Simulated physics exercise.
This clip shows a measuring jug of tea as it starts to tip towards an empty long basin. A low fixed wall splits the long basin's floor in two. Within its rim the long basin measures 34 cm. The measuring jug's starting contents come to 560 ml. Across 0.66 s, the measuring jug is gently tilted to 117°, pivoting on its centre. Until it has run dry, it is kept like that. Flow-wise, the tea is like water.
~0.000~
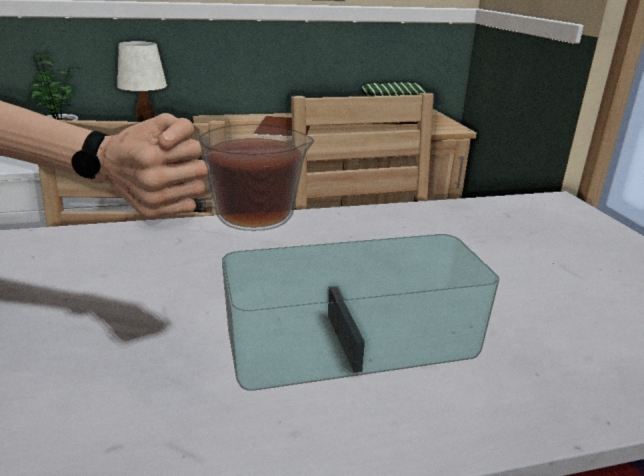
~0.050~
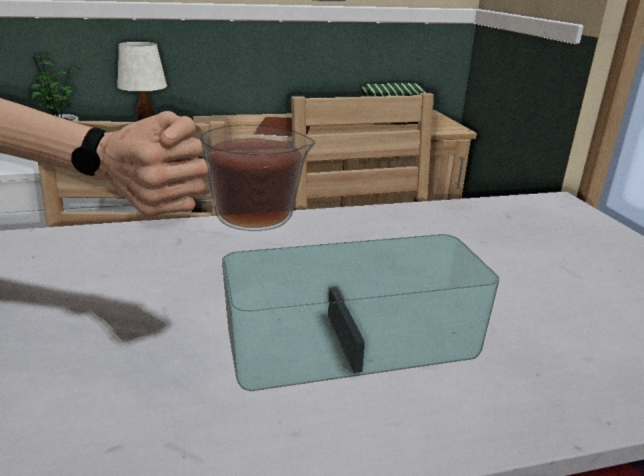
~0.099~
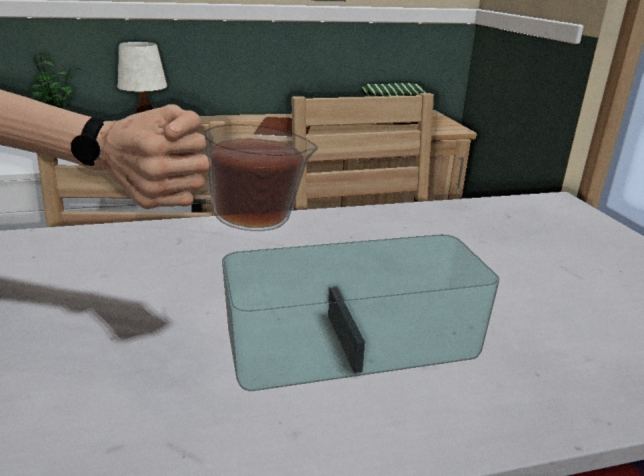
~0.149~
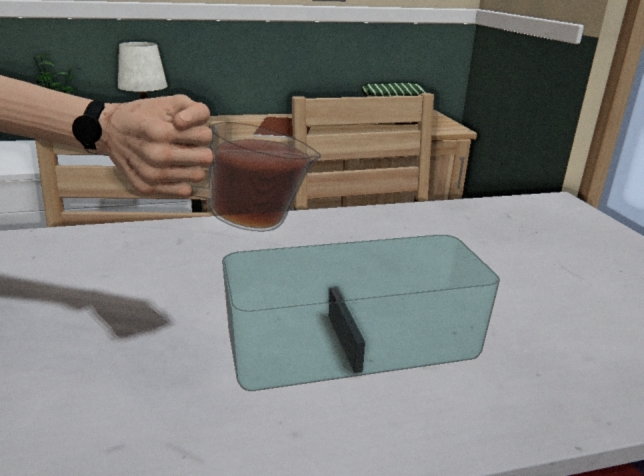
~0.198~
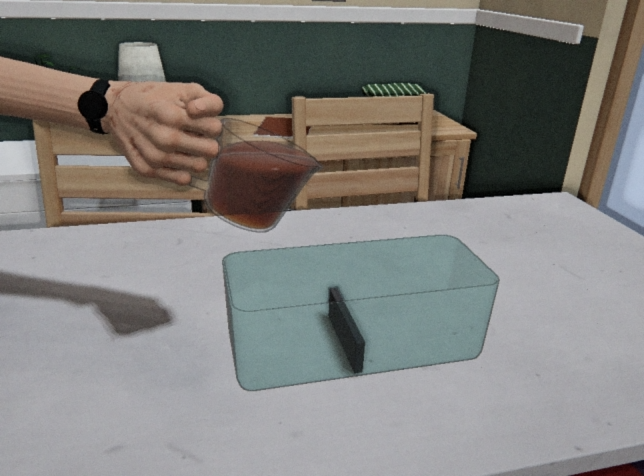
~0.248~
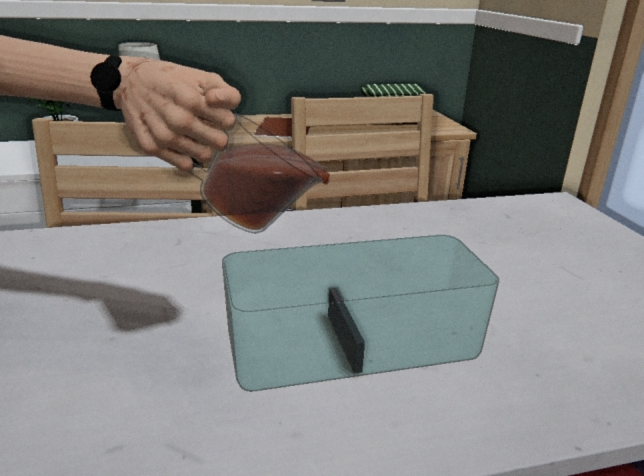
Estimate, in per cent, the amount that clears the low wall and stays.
Roughly 42 percent.
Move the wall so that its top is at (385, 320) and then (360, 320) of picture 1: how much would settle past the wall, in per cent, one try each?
15 then 25 %.
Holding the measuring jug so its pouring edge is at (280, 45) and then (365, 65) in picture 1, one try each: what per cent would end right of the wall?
25 then 90 %.
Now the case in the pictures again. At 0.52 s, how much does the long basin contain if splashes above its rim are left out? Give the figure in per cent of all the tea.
The basin holds roughly 42 in a hundred parts at that moment.
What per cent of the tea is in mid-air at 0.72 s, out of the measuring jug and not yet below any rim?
Roughly 3 %.
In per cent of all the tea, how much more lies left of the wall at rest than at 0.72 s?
Close to 1% of the whole.
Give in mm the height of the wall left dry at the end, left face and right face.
Left: Roughly 34 mm; right: Roughly 40 mm.
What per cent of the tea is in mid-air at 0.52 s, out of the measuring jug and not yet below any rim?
Near 30 per cent of it all.
Then, 0.52 s in, the tilt is 105° and 28 per cent is still to pour, 11 is left of the wall and 31 right of it.
Then, 0.72 s in, the tilt is 117° and 1 per cent is still to pour, 55 is left of the wall and 40 right of it.
Then, 0.93 s in, the tilt is 117° and 0 per cent is still to pour, 56 is left of the wall and 42 right of it.
Then, 1.16 s in, the tilt is 117° and 0 per cent is still to pour, 56 is left of the wall and 42 right of it.
Finally, 56 per cent lies left of the wall, 42 right of it and 2 outside.
